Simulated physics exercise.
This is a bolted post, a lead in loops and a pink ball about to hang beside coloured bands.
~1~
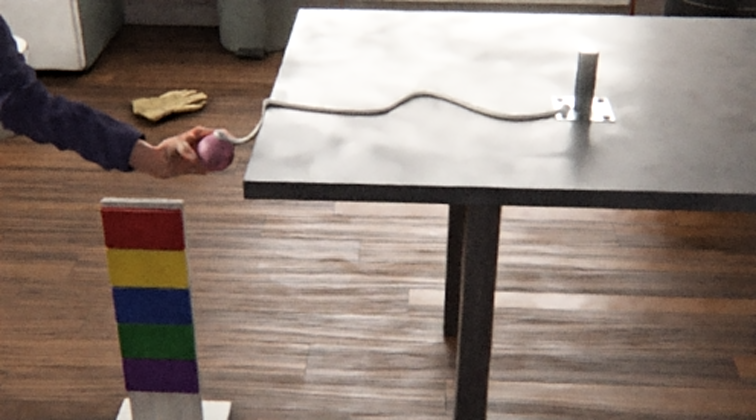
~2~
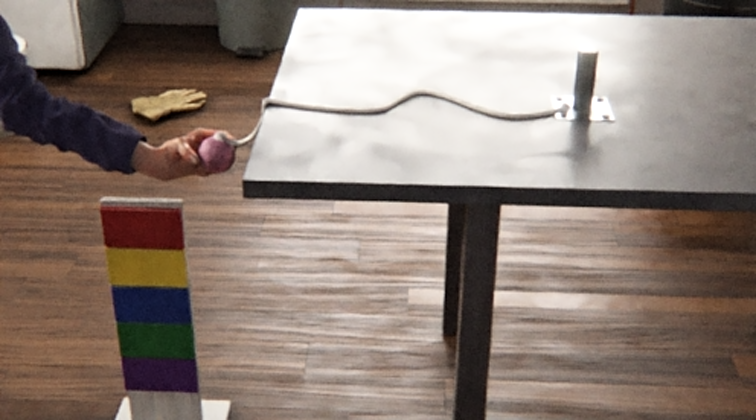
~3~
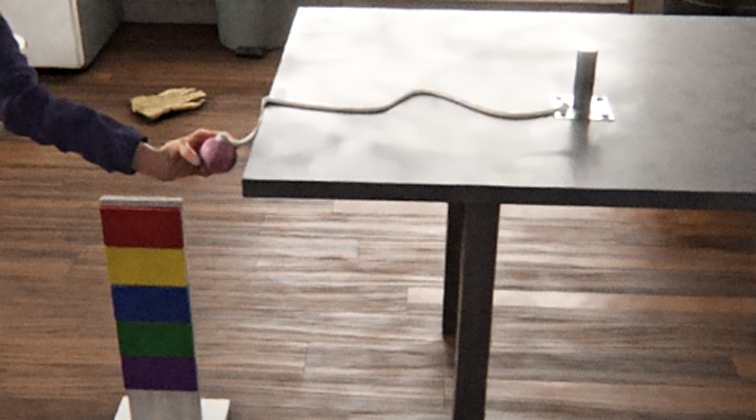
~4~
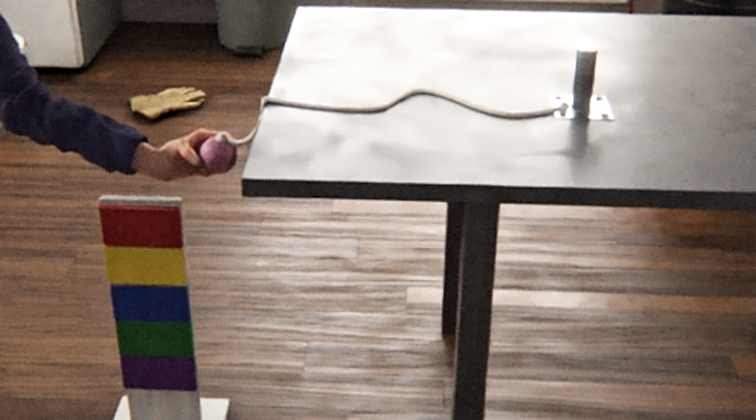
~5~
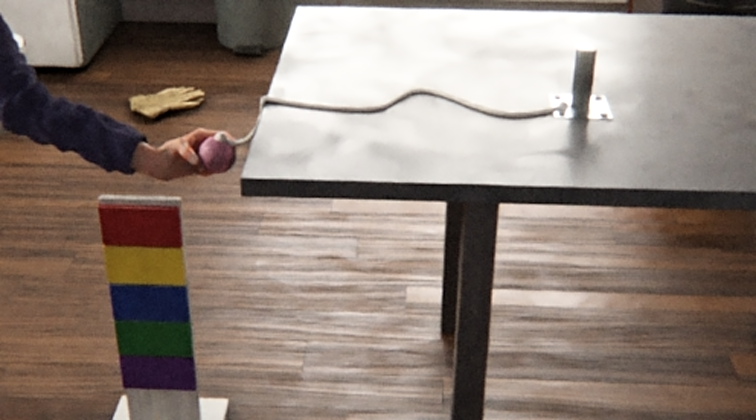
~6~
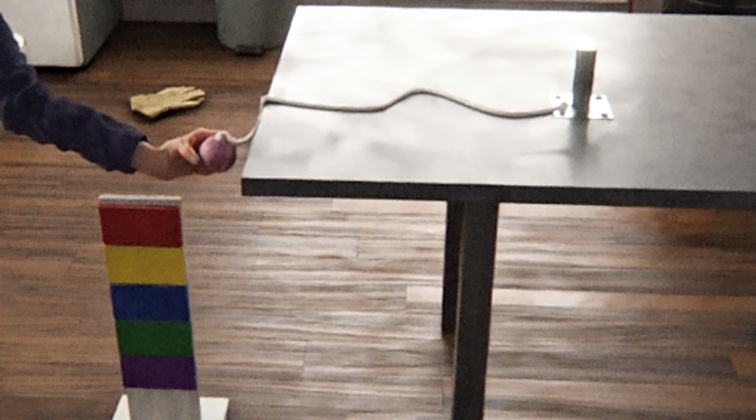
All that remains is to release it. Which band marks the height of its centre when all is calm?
Its centre hangs level with the red band.
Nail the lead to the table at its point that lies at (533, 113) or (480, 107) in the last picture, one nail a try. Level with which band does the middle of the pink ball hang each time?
In that order: Red; red.
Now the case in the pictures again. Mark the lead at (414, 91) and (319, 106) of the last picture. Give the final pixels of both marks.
Near (389, 100) and (274, 98).
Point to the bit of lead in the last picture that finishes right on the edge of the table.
It lies at about (312, 105).
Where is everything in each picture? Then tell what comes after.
Pink ball (216, 153); red (143, 231); yellow (147, 270); blue (152, 307); green (156, 343); purple (160, 377), in the first frame.
Pink ball (217, 154); lead through (537, 115) (467, 104) (405, 97) (343, 110) (270, 105), in the second frame.
Pink ball (218, 156), in the third frame.
Pink ball (218, 156); lead through (536, 113) (466, 103) (404, 95) (343, 109) (269, 103), in the fourth frame.
Pink ball (217, 155), in the fifth frame.
Pink ball (217, 155); lead through (536, 113) (465, 102) (403, 95) (342, 108) (269, 102), in the sixth frame.
Early on, ball near (240, 223); level with red.
Midway, ball near (301, 228); level with red.
Near the end, ball near (279, 233); level with red.
Finally, ball near (275, 232); level with red. Its middle rests at the red band.
